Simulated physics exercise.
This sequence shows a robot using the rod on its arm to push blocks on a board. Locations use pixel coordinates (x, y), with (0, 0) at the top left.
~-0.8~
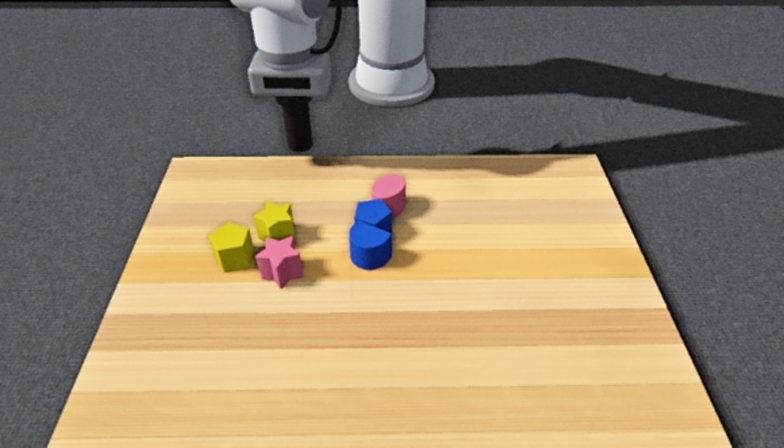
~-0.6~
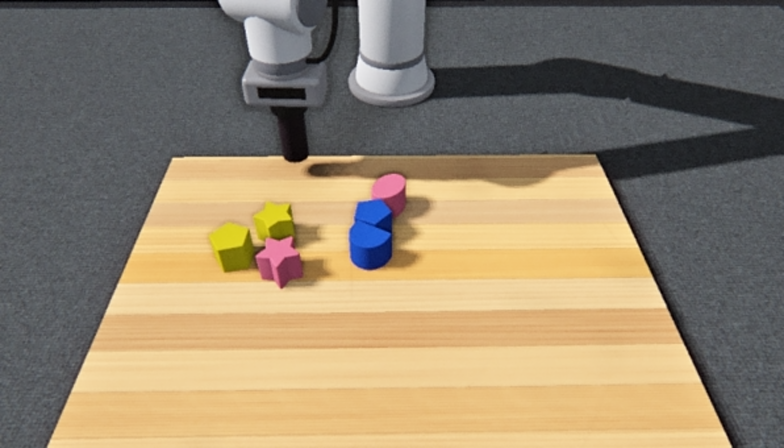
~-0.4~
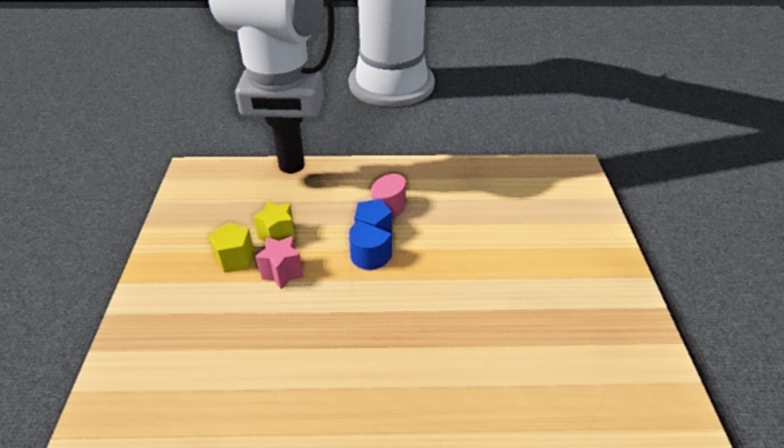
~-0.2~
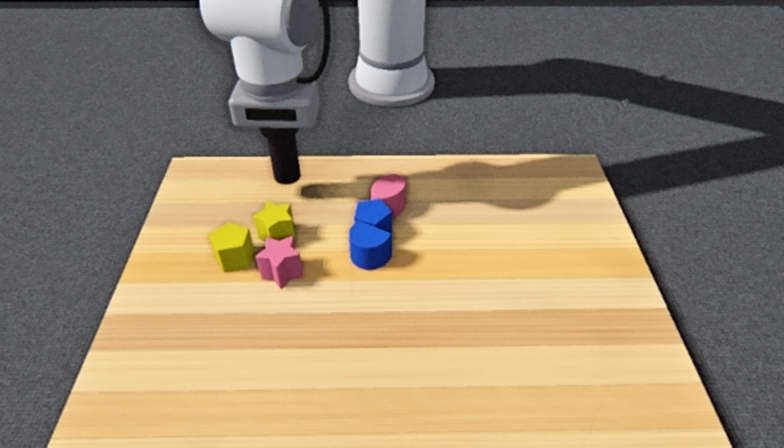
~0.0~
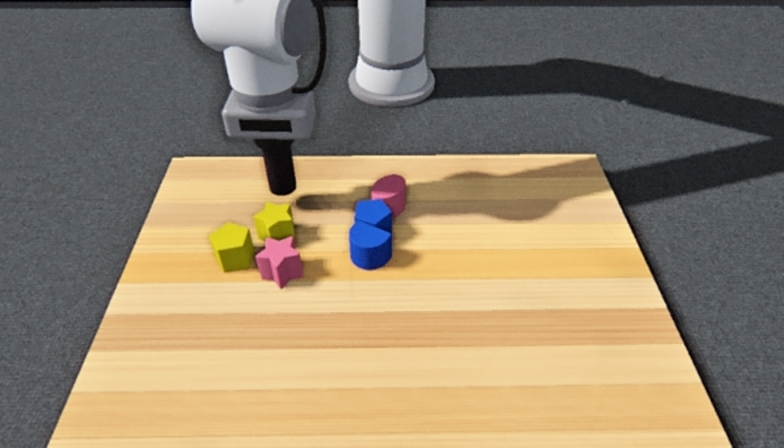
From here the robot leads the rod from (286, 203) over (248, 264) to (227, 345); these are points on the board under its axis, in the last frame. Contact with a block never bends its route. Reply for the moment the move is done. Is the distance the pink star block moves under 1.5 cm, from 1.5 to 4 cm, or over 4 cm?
Over 4 cm.
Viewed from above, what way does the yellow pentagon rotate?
It goes round the way clock hands do.
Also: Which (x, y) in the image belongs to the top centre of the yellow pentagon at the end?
I'd guess (199, 259).
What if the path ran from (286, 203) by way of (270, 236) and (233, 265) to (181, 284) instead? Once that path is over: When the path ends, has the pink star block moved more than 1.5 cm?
In short: Yes.
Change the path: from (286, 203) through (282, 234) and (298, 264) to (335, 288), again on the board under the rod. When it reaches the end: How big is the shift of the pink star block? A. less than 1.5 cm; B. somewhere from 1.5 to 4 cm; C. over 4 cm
Answer: C.
The first path, step by step. One third of the way, rod (257, 228); yellow pentagon (226, 237); yellow star block (265, 239), turned 35° anticlockwise; pink star block (277, 262), turned 20° anticlockwise.
Two thirds of the way, rod (233, 275); yellow pentagon (199, 259), turned 80° clockwise; yellow star block (263, 268), turned 95° anticlockwise; pink star block (294, 282), turned 35° anticlockwise.
At the end, rod (222, 330); yellow pentagon (199, 259), turned 80° clockwise; yellow star block (260, 273), turned 120° anticlockwise; pink star block (296, 282), turned 35° anticlockwise.
